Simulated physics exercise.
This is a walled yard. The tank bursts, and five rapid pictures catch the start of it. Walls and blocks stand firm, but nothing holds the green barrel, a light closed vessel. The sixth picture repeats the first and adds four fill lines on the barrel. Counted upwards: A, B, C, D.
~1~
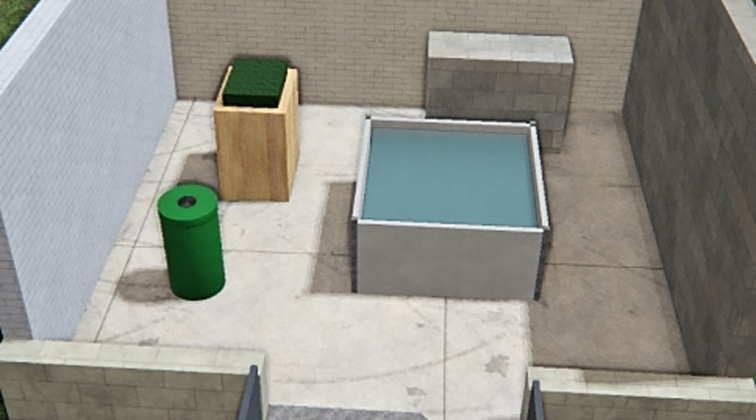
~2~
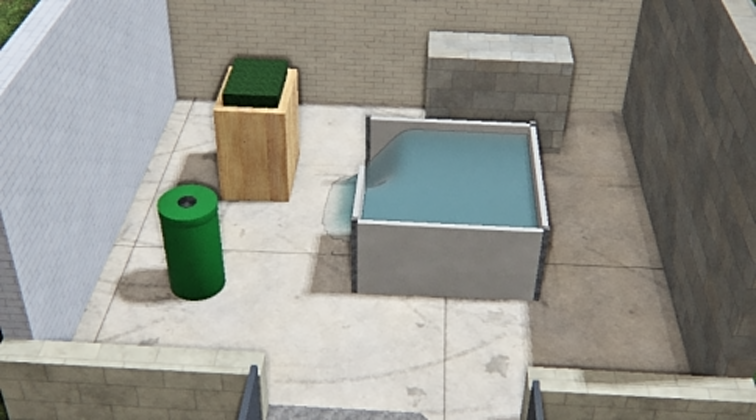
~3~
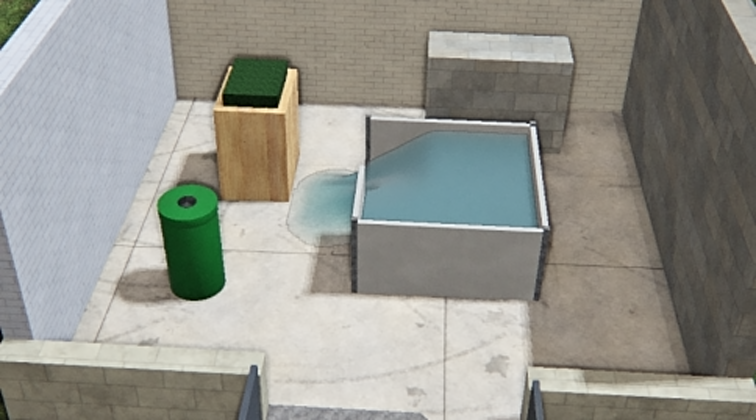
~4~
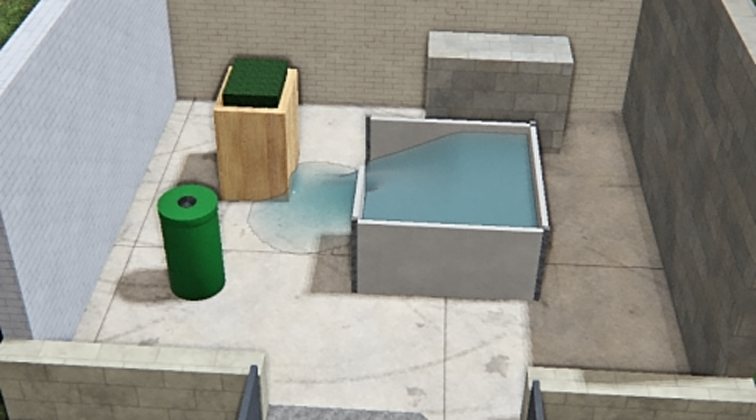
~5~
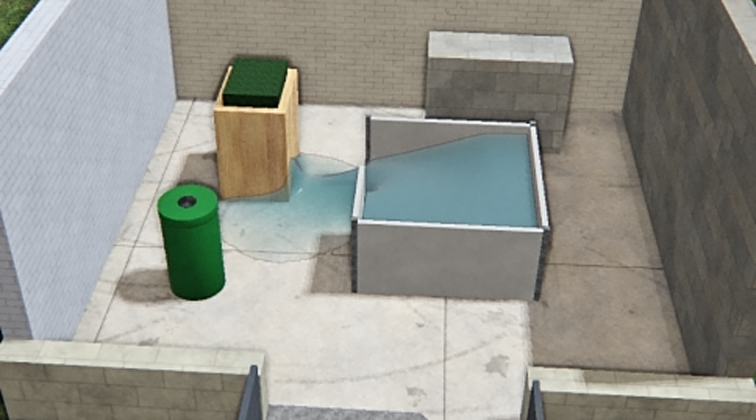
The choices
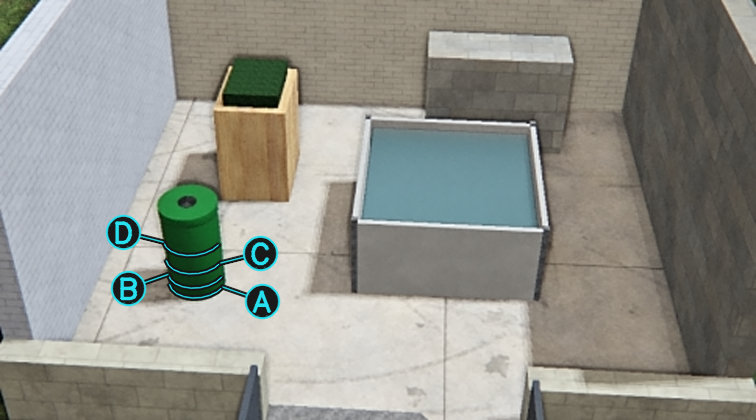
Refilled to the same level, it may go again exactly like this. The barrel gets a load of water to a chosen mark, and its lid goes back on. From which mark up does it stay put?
The limit is C.
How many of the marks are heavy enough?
Two of them.
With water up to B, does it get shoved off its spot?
Yes.
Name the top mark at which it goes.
The answer is B.
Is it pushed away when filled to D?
No, not at all.
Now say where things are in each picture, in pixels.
Lid of the green barrel at (189, 202); tank full, its middle at (450, 177); open gate at (395, 364), in the first frame.
In the second frame, 2 % of the ground wet, in view closest to the barrel at (337, 226).
In the third frame, 4 % of the ground wet, in view closest to the barrel at (309, 235).
In the fourth frame, 6 % of the ground wet, in view closest to the barrel at (269, 233).
Lid of the green barrel at (189, 202); 8 % of the ground wet, in view closest to the barrel at (241, 241), in the fifth frame.
On the marked copy, A at (192, 297); B at (190, 288); C at (189, 273); D at (186, 255); from the bottom up A, B, C, D.
If A is chosen, it is pushed about 5 times its own width away.
If B is chosen, it is pushed about its own width away.
If C is chosen, it does not move.
If D is chosen, it does not move.
